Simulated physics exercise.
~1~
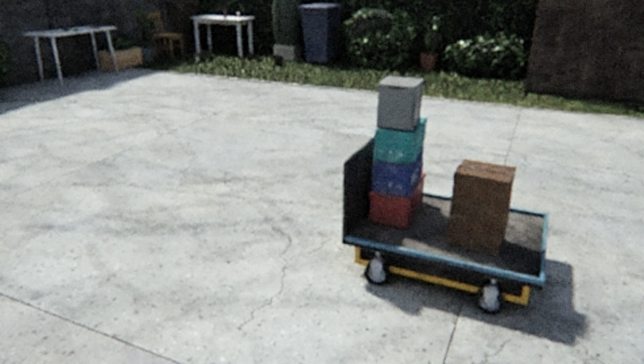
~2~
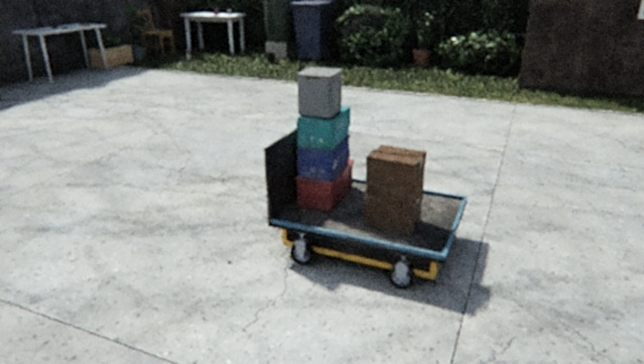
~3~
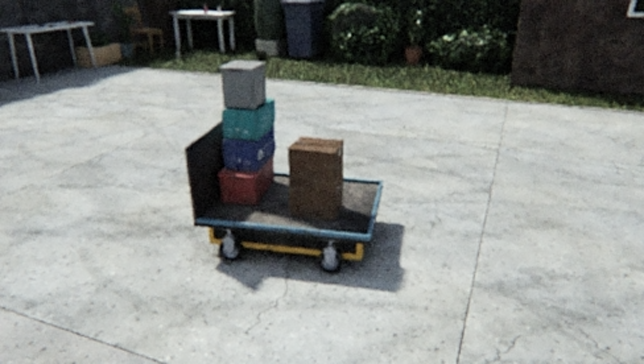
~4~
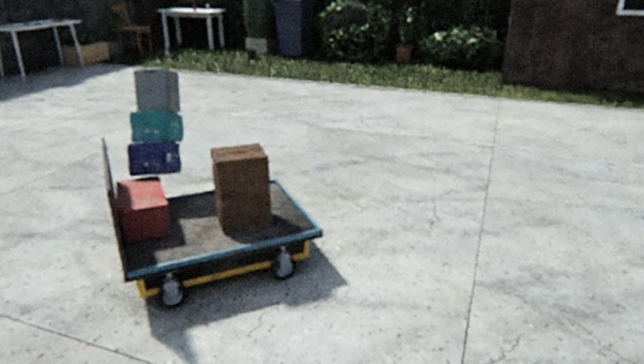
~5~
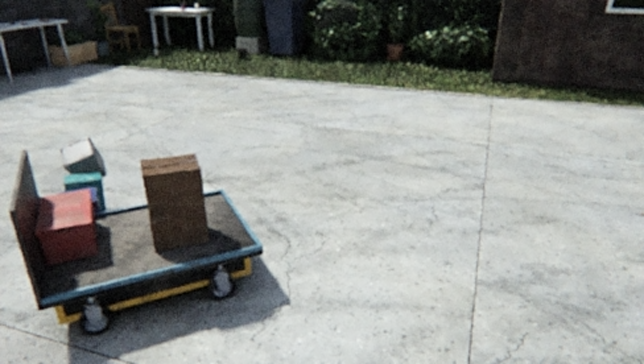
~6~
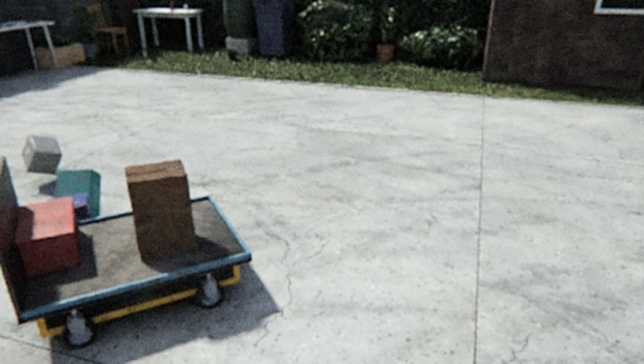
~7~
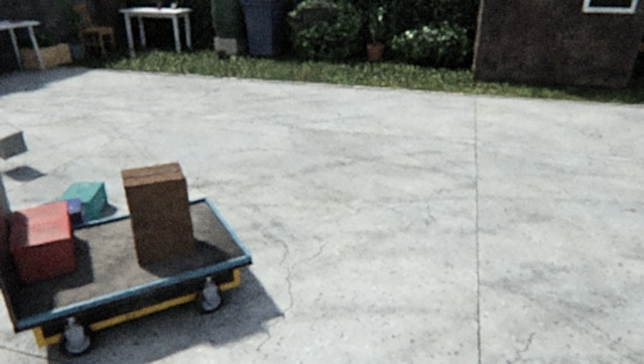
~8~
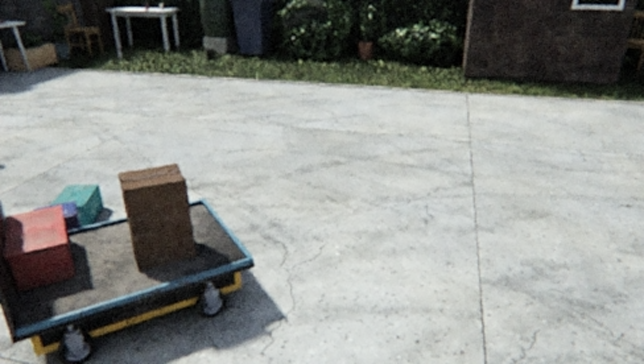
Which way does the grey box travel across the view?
The grey box travels to the left, first riding on top of the stack and then tumbling on that way after it falls from the cart.
